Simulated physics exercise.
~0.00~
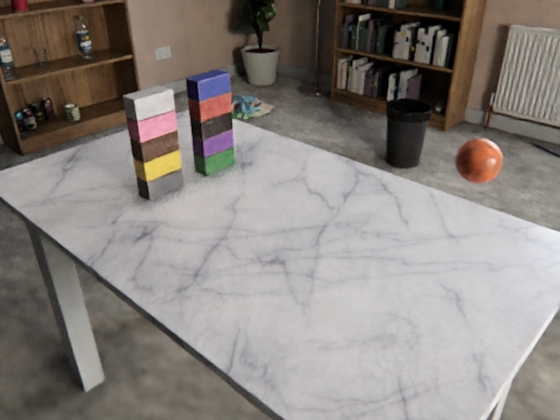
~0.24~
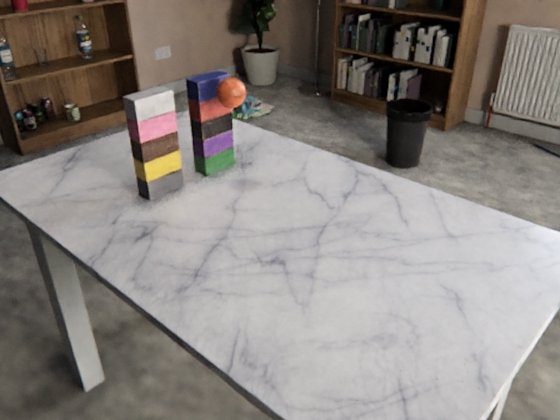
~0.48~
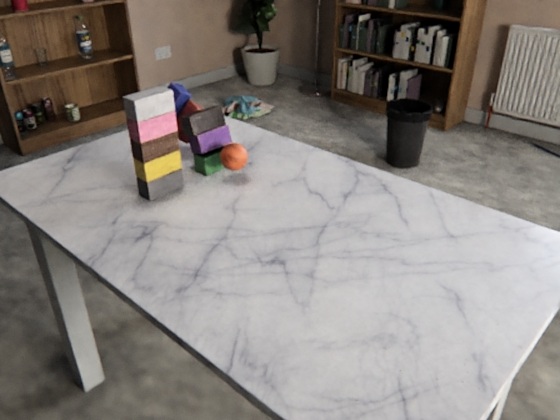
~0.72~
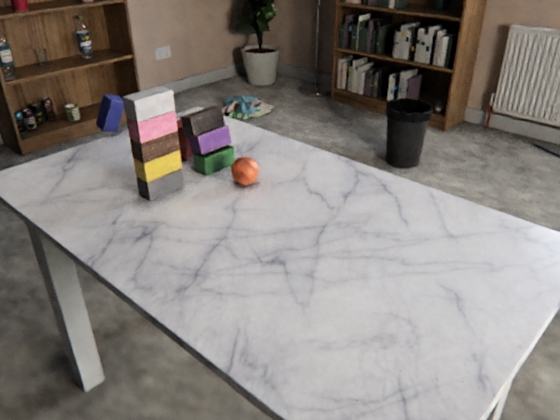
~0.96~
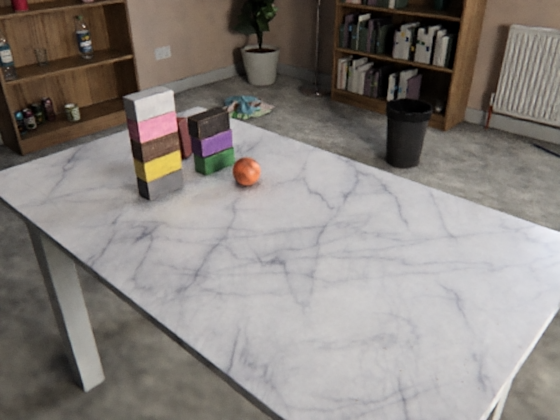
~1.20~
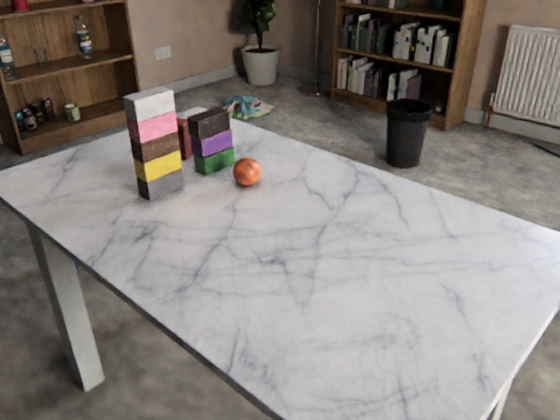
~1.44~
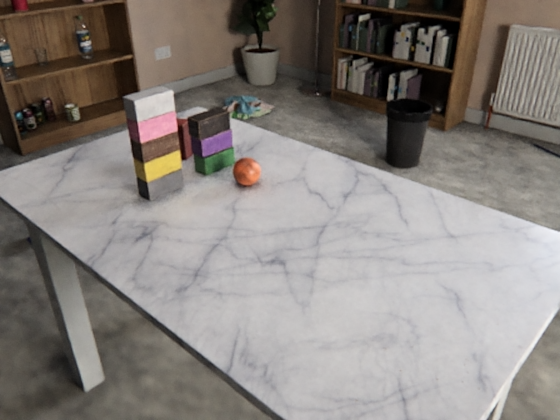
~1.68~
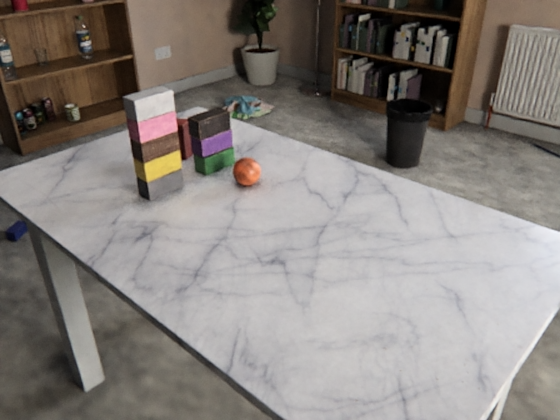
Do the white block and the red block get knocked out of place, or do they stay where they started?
The white block stays in its place on top of its stack. The red block is knocked out of the other stack and ends up tipped over on the table.
